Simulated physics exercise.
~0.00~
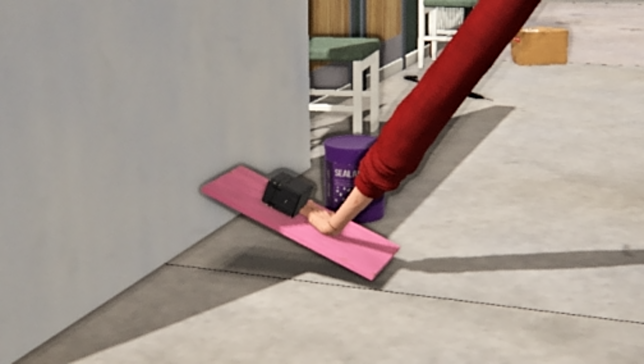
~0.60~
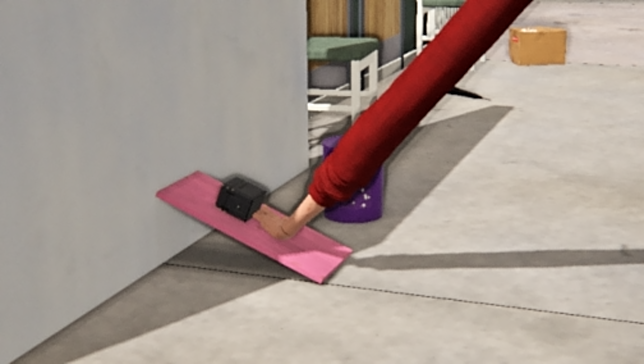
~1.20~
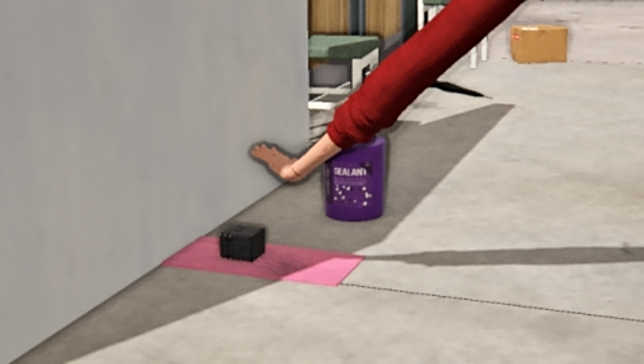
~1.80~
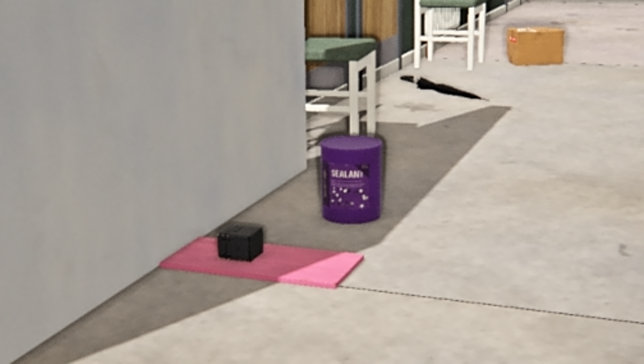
On a concrete floor beside a bare grey wall, a red-sleeved arm held a pink board with a black block on it, shifted it left, then let go, and the board slid down and ended up lying flat near a purple pail.
